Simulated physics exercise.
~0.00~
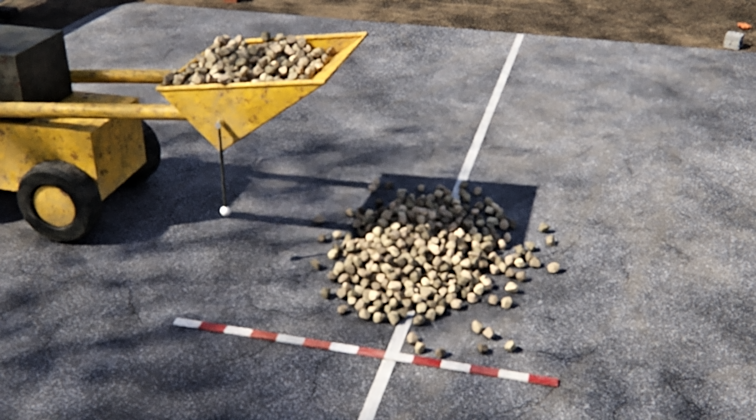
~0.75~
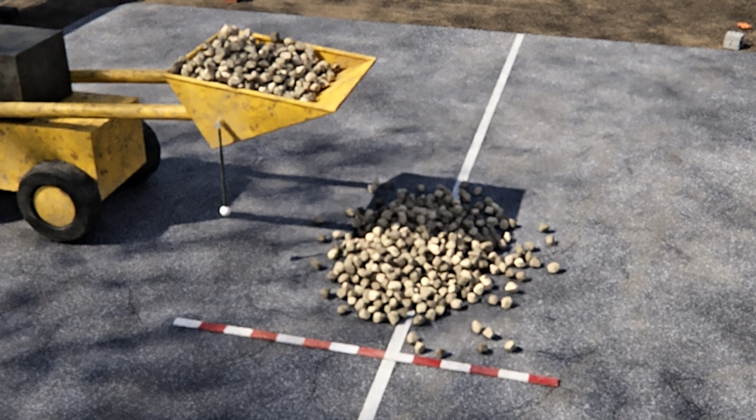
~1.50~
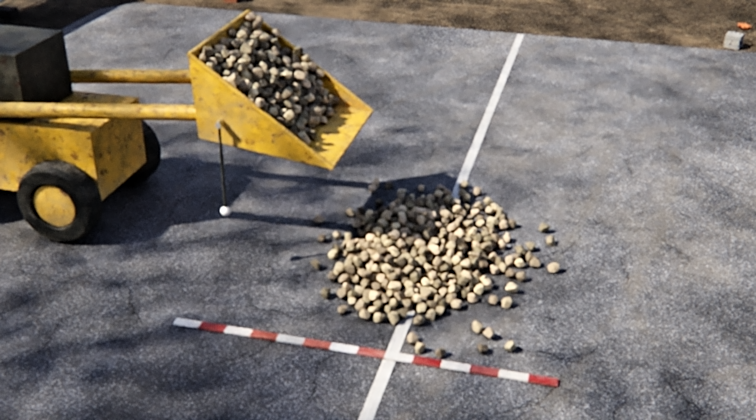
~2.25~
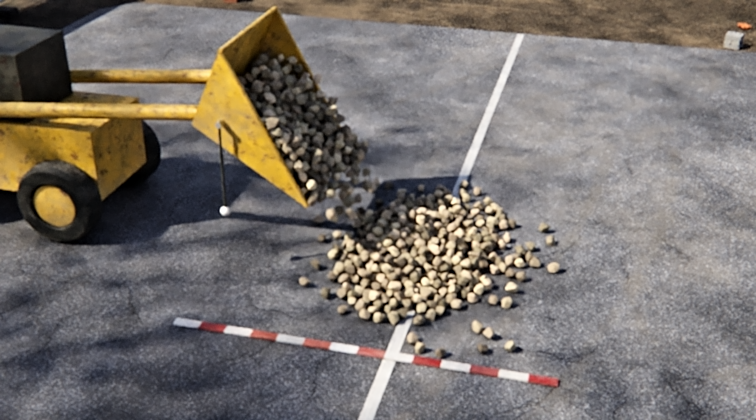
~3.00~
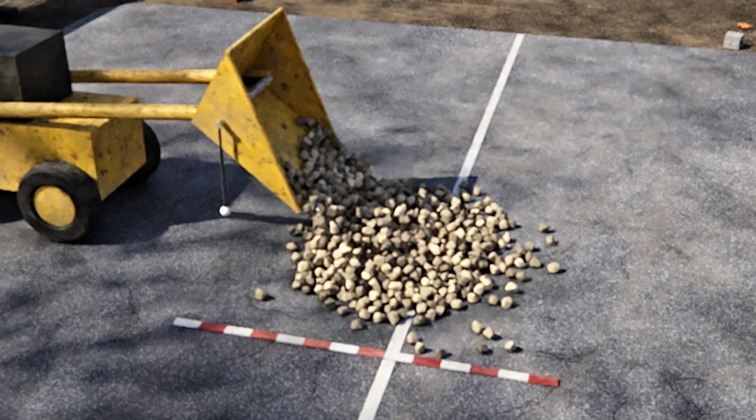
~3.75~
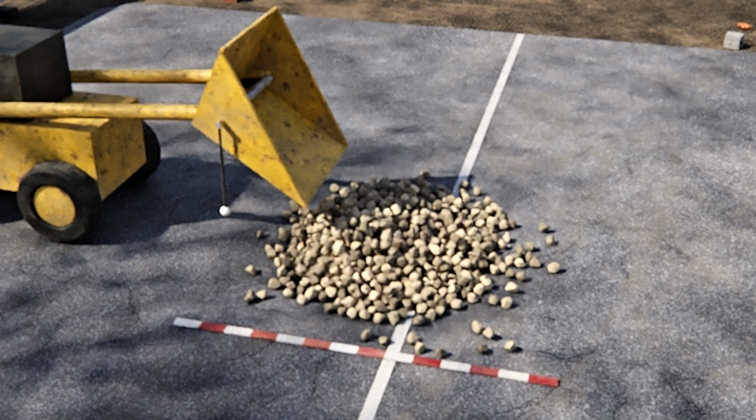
A yellow bucket heaped with pale stones, held on the arms of a yellow loader at the left, hangs over grey, level ground seen from above. A loose pile of similar stones lies across a white painted line, behind a red and white striped rod, while a thin rod with a white ball hangs under the bucket. The bucket tips forward to the right, steeper and steeper, and its stones slide out onto the near side of the pile. It jerks slightly and ends empty, with the pile broadened mostly leftward and barely changed beyond the line.
